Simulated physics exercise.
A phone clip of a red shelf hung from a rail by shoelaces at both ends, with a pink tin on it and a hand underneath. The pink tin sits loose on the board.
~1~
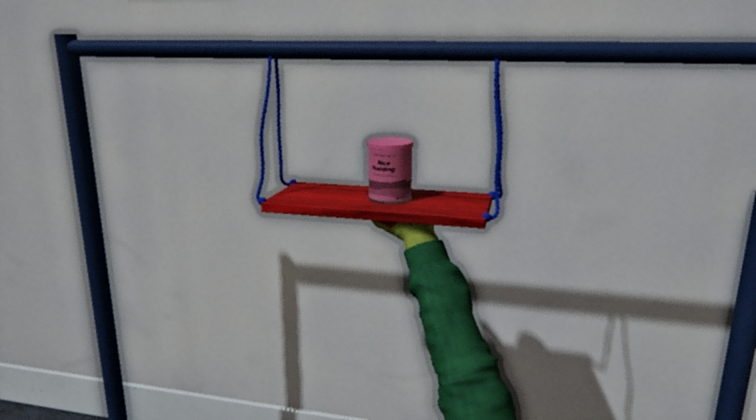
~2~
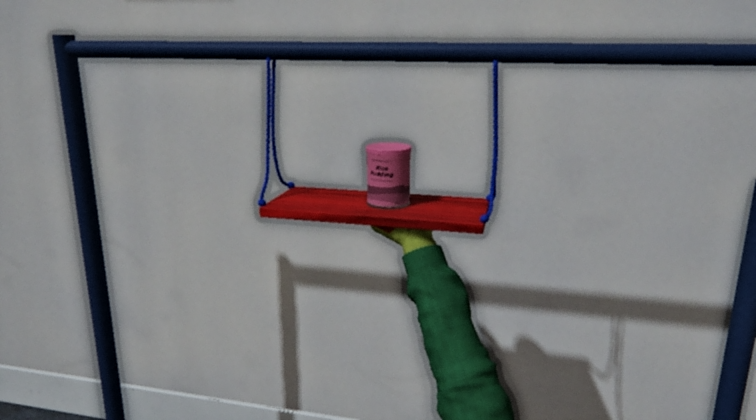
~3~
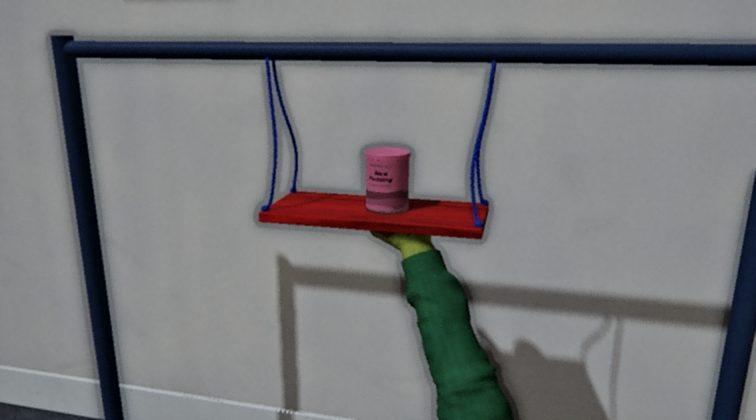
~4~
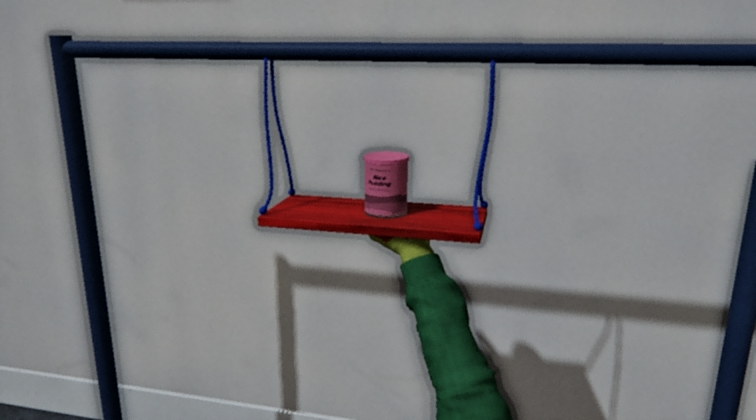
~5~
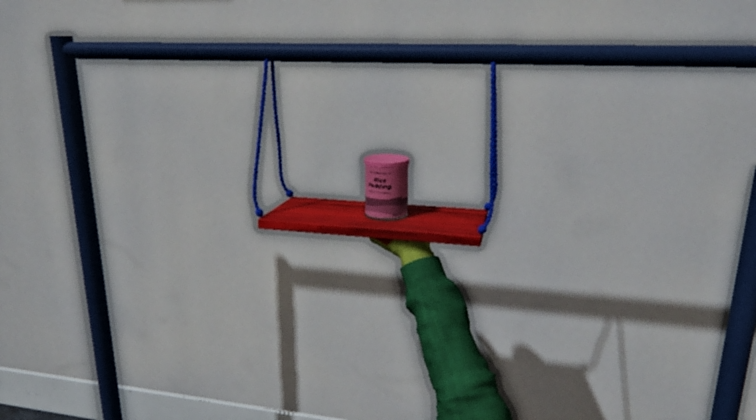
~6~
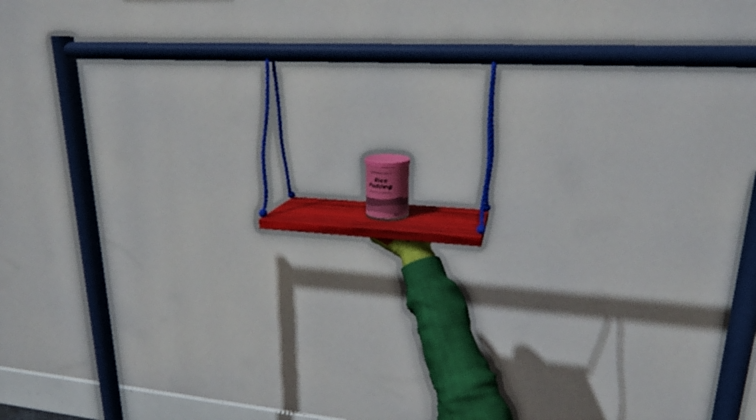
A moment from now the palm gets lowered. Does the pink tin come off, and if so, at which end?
I'd bet it stays aloft when only the cords hold things.
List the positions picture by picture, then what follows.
Pink tin (390, 170); red shelf (368, 215), in the first picture.
Pink tin (389, 175), in the second picture.
Pink tin (387, 180), in the third picture.
Pink tin (386, 184); red shelf (364, 230), in the fourth picture.
Pink tin (387, 187), in the fifth picture.
Pink tin (387, 187); red shelf (365, 233); left shoelaces almost straight; right shoelaces almost straight, in the sixth picture.
Then, 0.26 s on from there, board level; tin on the board near (387, 188).
In the end, board level; tin on the board near (387, 190). The pink tin remains aboard.
